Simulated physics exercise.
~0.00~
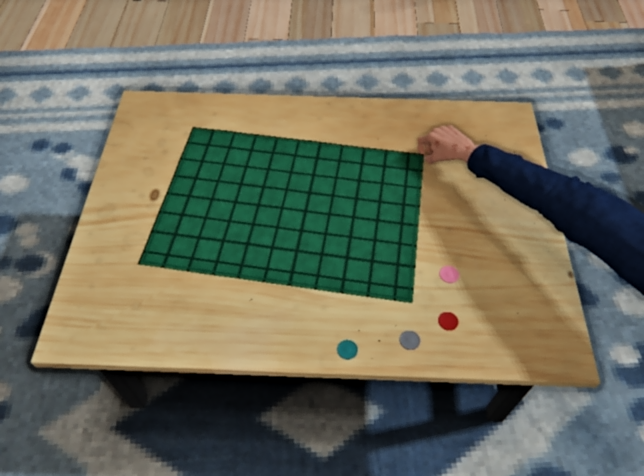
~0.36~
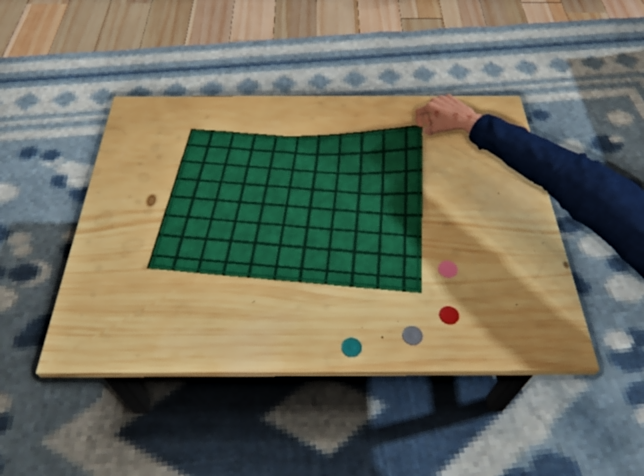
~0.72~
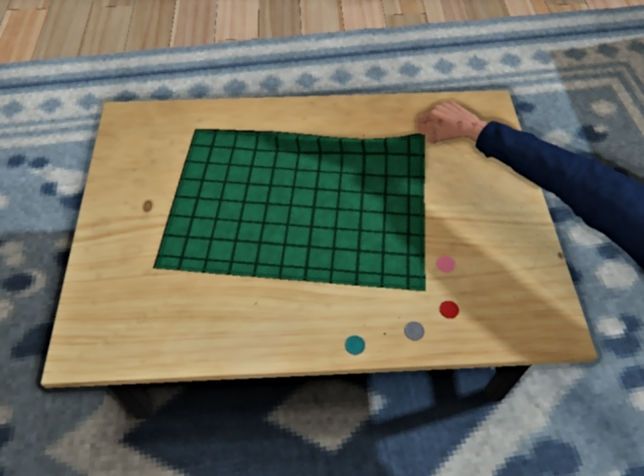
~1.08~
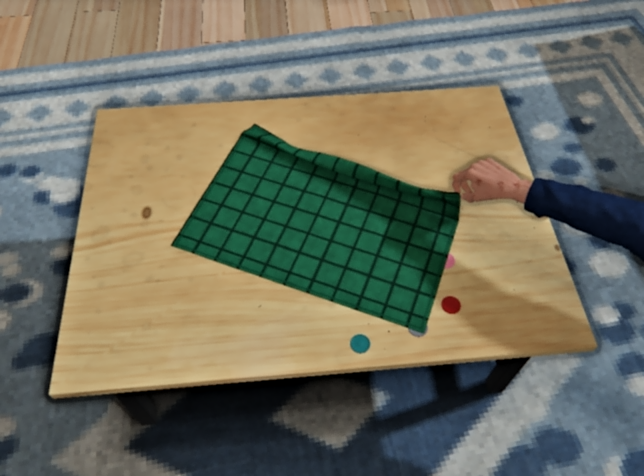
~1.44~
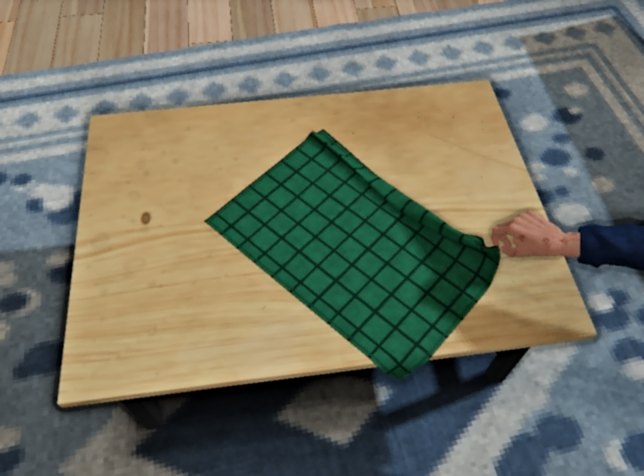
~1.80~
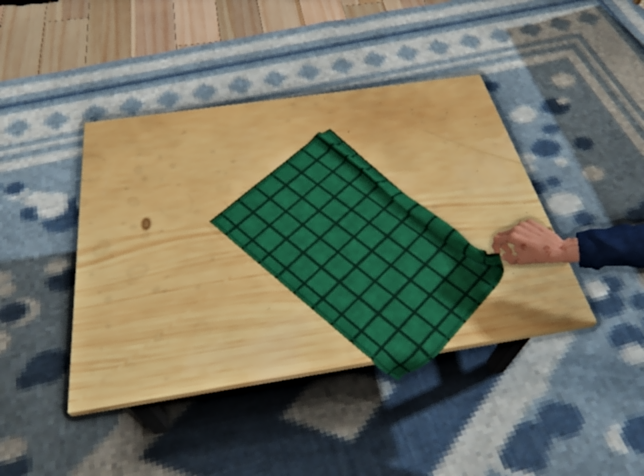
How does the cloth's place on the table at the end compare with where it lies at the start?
At the end the cloth lies farther to the right and closer to the front edge of the table than it does at the start.
